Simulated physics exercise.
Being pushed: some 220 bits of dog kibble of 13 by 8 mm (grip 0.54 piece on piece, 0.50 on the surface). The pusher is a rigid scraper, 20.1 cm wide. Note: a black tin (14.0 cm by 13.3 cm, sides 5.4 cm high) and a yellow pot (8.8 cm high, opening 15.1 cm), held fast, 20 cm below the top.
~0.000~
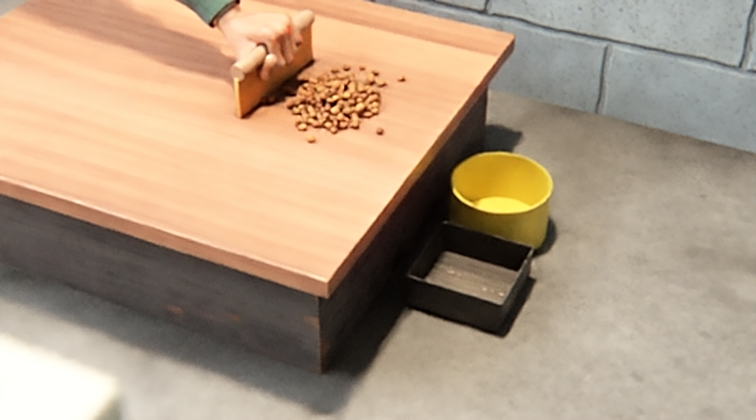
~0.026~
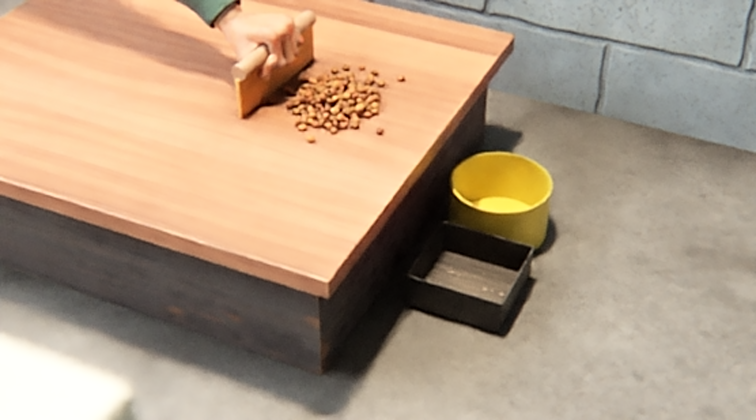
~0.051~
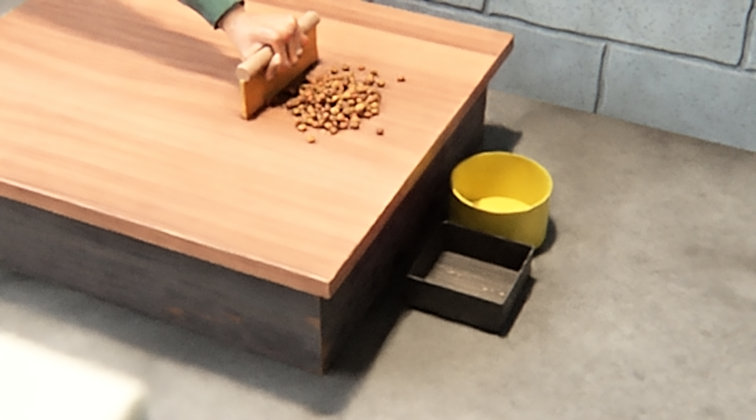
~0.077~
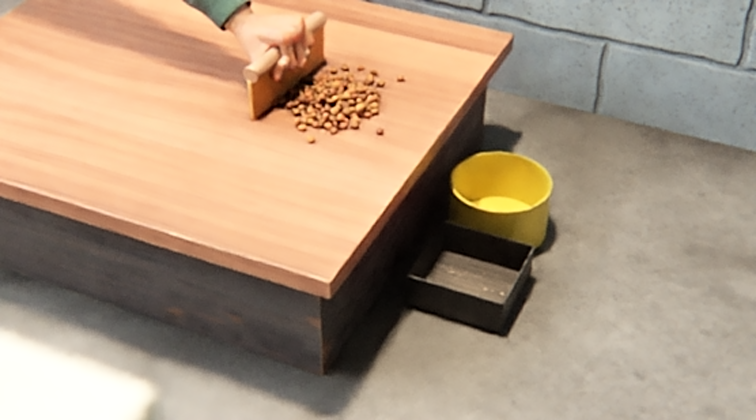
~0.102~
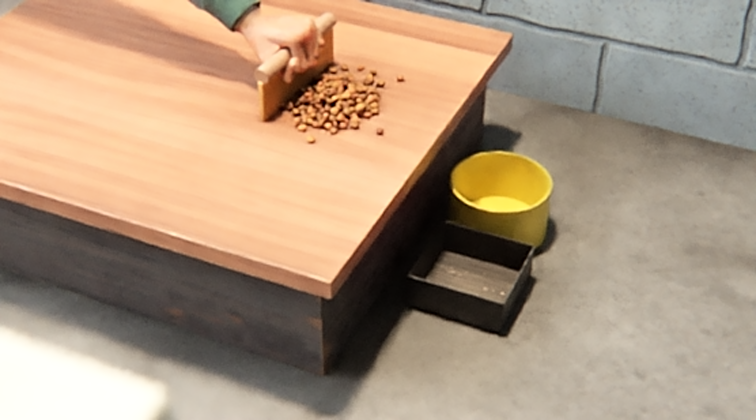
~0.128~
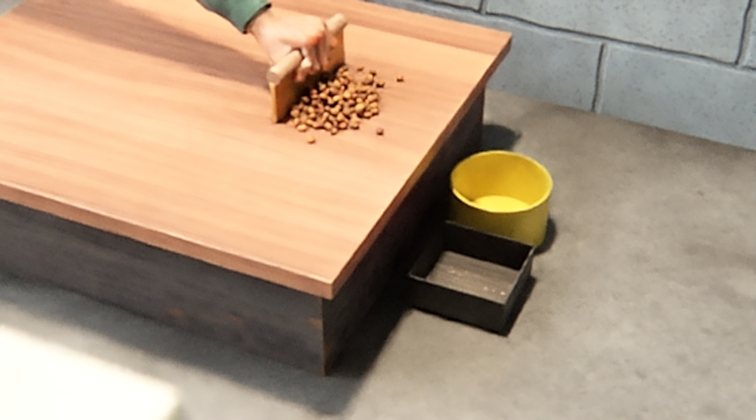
A hand in a green sleeve grips a wooden scraper on a broad, wood-topped platform, seen from above at an angle, with a grey block wall behind. A loose pile of brown kibble lies just right of the scraper, while a yellow pot and an open black tin sit on the concrete floor to the right. The hand slides the scraper slowly rightward into the pile's near edge, nudging some pieces, while the view stays almost still.
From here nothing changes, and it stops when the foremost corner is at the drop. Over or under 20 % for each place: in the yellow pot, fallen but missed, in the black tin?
Yellow pot - over; missed - under; black tin - under.
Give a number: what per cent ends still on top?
Some 20 per cent.
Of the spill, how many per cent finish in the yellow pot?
The share comes to roughly 60 per cent.
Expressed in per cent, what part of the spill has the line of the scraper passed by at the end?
Around 15 percent.
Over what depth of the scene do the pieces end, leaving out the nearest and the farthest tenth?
It works out at some 22 centimetres.
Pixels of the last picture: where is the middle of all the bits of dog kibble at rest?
Roughly at (509, 233).
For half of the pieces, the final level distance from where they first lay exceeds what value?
It works out at some 28 centimetres.
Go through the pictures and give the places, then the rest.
In the first picture, scraper from (238, 86) to (309, 29); moved 0.0 cm; 0 pieces shifted; middle of the spill at (336, 86); black tin at (471, 261); yellow pot at (501, 181).
In the second picture, scraper from (239, 86) to (310, 30); moved 0.2 cm; 0 pieces shifted; middle of the spill at (336, 86).
In the third picture, scraper from (244, 87) to (314, 30); moved 0.9 cm; 2 pieces shifted; middle of the spill at (336, 86).
In the fourth picture, scraper from (251, 88) to (321, 31); moved 2.1 cm; 4 pieces shifted; middle of the spill at (336, 86).
In the fifth picture, scraper from (262, 89) to (330, 32); moved 3.6 cm; 14 pieces shifted; middle of the spill at (336, 86).
In the sixth picture, scraper from (274, 91) to (341, 33); moved 5.5 cm; 77 pieces shifted; middle of the spill at (337, 86); black tin at (472, 260); yellow pot at (501, 180). Its speed is about 0.70 m/s, heading 14 degrees away from the viewer.
After 0.32 s, scraper 19 cm from its start, spill 20 cm wide; still on top 100 %.
Then, at 0.52 s, scraper 27 cm from its start, spill 24 cm wide; yellow pot 10 %, off the edge, not caught 60 %, still on top 30 %.
After 0.69 s, scraper 27 cm from its start, spill 26 cm wide; black tin 10 %, yellow pot 60 %, off the edge, not caught 10 %, still on top 20 %.
At rest (1.5 s), black tin 10 %, yellow pot 60 %, fallen but missed 10 %, still on top 20 %.
